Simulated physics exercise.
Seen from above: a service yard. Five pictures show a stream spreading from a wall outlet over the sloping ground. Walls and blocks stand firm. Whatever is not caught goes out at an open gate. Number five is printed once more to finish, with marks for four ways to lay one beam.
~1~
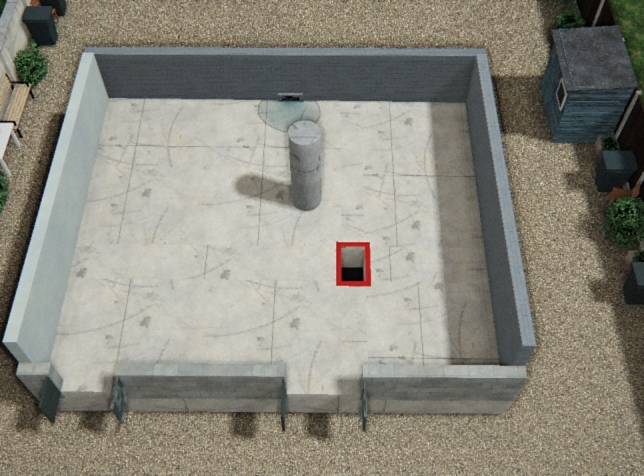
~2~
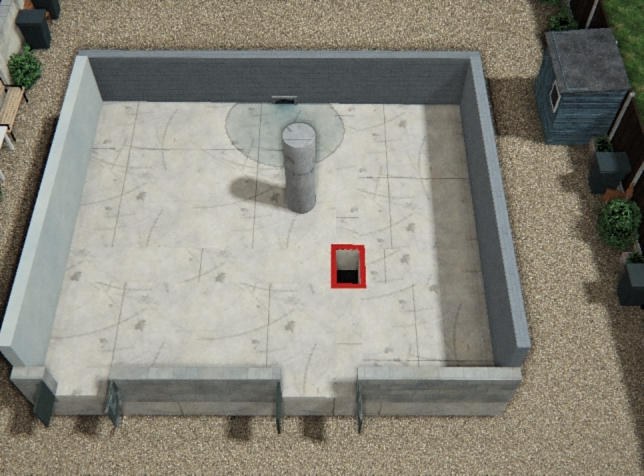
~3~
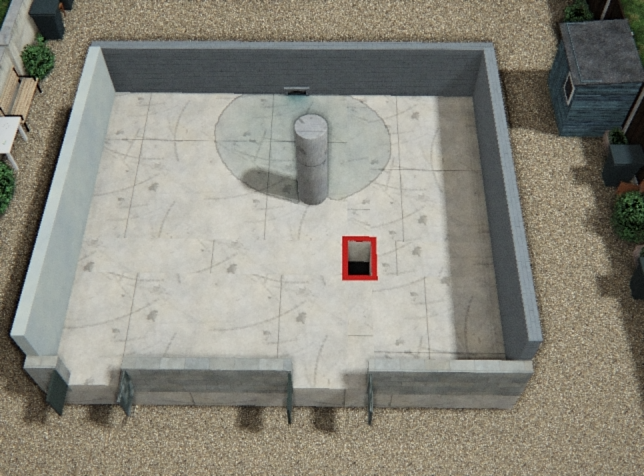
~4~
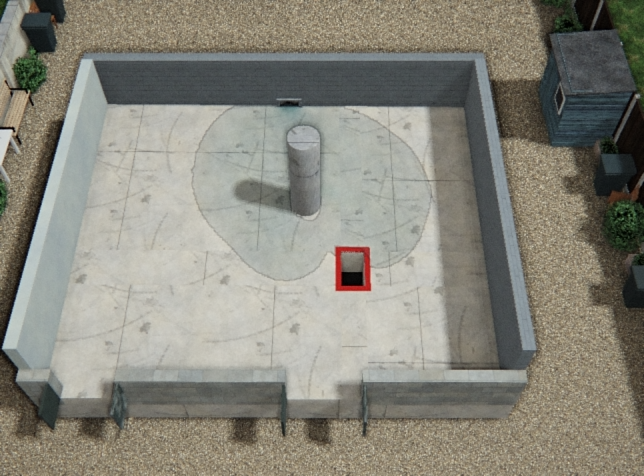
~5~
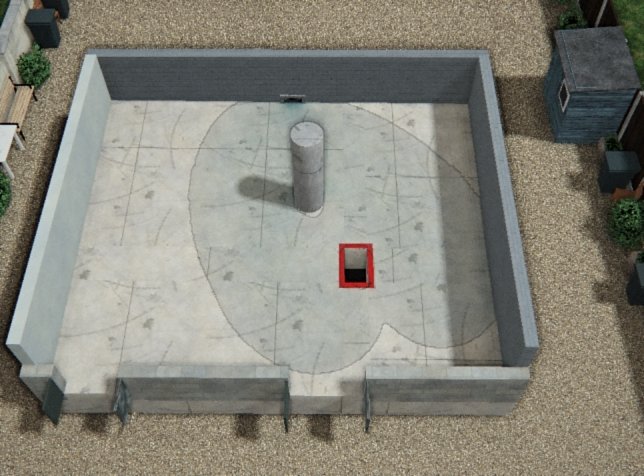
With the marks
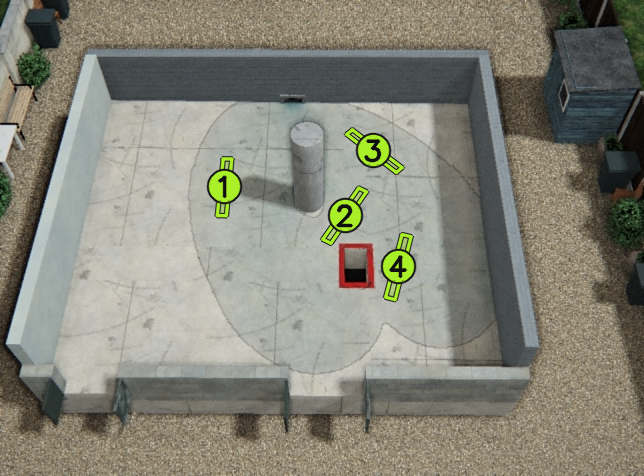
A walled service yard with a pale concrete floor, set in gravel, is seen from high above. A grey pillar stands in the upper middle, a red-edged drain pit lies below and right of it, and two open gates break the near wall. As the view shifts slightly, water spreads from an outfall in the far wall, passes around the pillar, then reaches and enters the pit.
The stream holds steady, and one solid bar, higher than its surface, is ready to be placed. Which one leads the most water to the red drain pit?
Take 4.
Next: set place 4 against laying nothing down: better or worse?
It is better.
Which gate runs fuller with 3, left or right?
More leaves on the right.
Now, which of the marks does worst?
The answer is 2.
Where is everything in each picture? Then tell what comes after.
Outfall at (290, 97); red drain pit at (353, 264); open gate at (324, 383); open gate at (95, 380); water covers 2 % of the ground and shows as far out as (292, 129); red drain pit still dry.
Water covers 7 % of the ground and shows as far out as (270, 161); red drain pit still dry.
Water covers 16 % of the ground and shows as far out as (365, 185); red drain pit still dry.
Water covers 30 % of the ground and shows as far out as (391, 259); red drain pit still dry.
Water covers 51 % of the ground and shows as far out as (450, 344); red drain pit taking water.
On the marked copy, 1 from (221, 215) to (227, 158); 2 from (326, 241) to (362, 189); 3 from (349, 132) to (399, 170); 4 from (390, 298) to (406, 235).
With 1, about 15 % of the stream runs into the red drain pit, about 78 % out by the gates.
With 2, about 5 % of the stream runs into the red drain pit, about 86 % out by the gates.
With 3, about 15 % of the stream runs into the red drain pit, about 77 % out by the gates.
With 4, about 20 % of the stream runs into the red drain pit, about 73 % out by the gates.
